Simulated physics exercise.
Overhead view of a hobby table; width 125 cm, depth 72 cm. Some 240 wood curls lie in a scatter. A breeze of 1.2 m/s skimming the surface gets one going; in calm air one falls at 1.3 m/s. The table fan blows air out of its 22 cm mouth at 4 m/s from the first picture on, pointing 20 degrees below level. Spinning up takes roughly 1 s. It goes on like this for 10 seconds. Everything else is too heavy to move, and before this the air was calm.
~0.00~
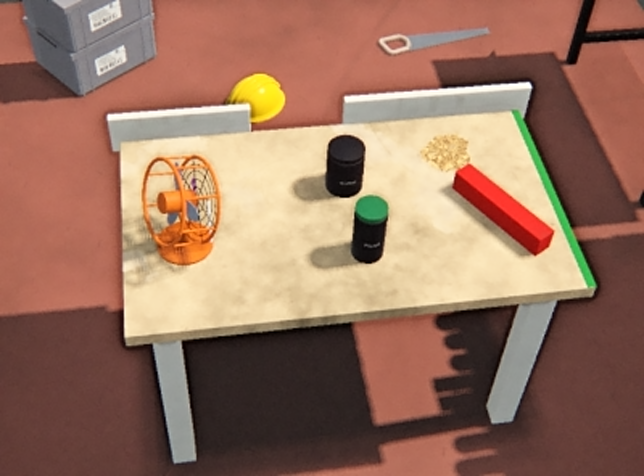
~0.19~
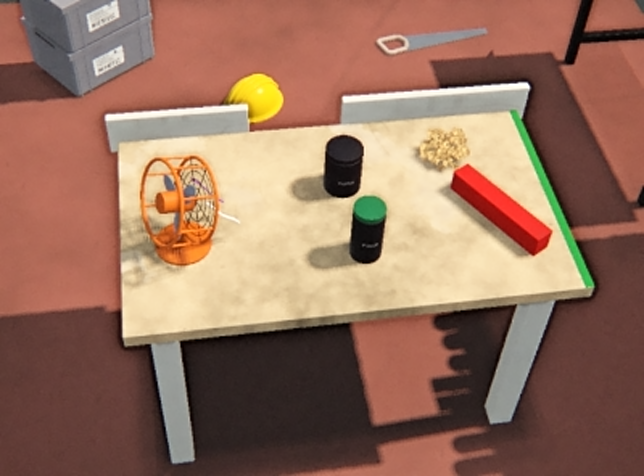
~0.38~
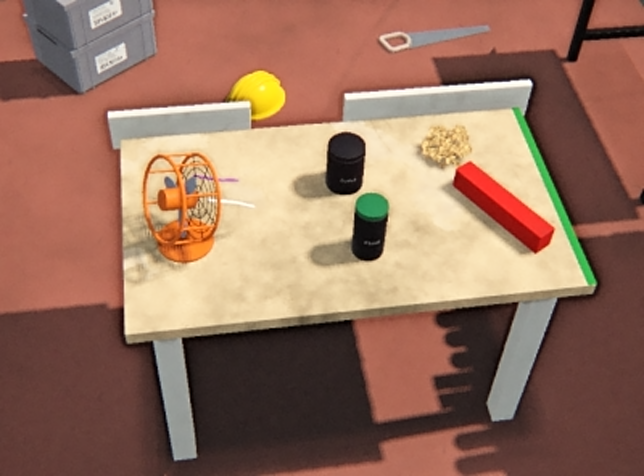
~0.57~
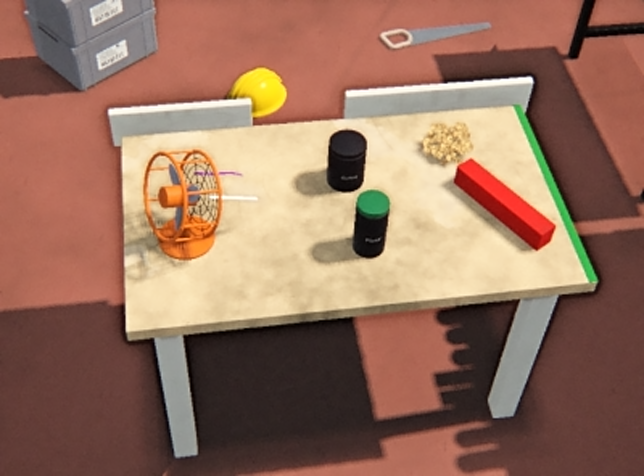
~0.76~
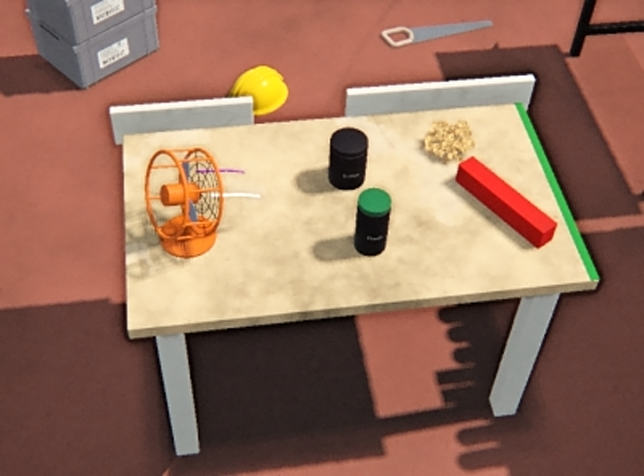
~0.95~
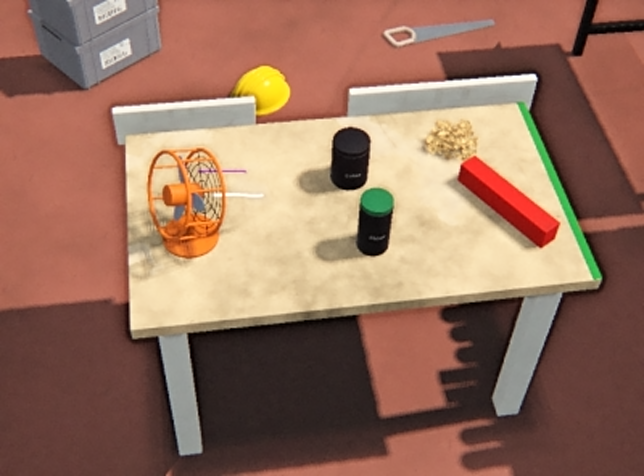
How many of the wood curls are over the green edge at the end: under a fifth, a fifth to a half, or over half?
The portion rises above one half.
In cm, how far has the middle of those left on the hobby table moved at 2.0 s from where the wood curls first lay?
I'd guess near 5 cm.
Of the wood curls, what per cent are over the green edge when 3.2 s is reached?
80 per cent or so.
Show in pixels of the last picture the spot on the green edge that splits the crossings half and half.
Midpoint of crossings, approx. (533, 122).
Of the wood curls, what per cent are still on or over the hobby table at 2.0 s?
Near 40 per cent, more or less.
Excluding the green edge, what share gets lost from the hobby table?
About 1 per cent of them.
After 2.0 s, 43 % are on the move or not yet settled, 64 % are over the green edge; the middle of those still in play is near (441, 138).
After 3.2 s, 20 % are on the move or not yet settled, 80 % are over the green edge; the middle of those still in play is near (441, 140).
After 5.5 s, 11 % are on the move or not yet settled, 85 % are over the green edge.
After 10.0 s, at the end, 93 % are over the green edge.
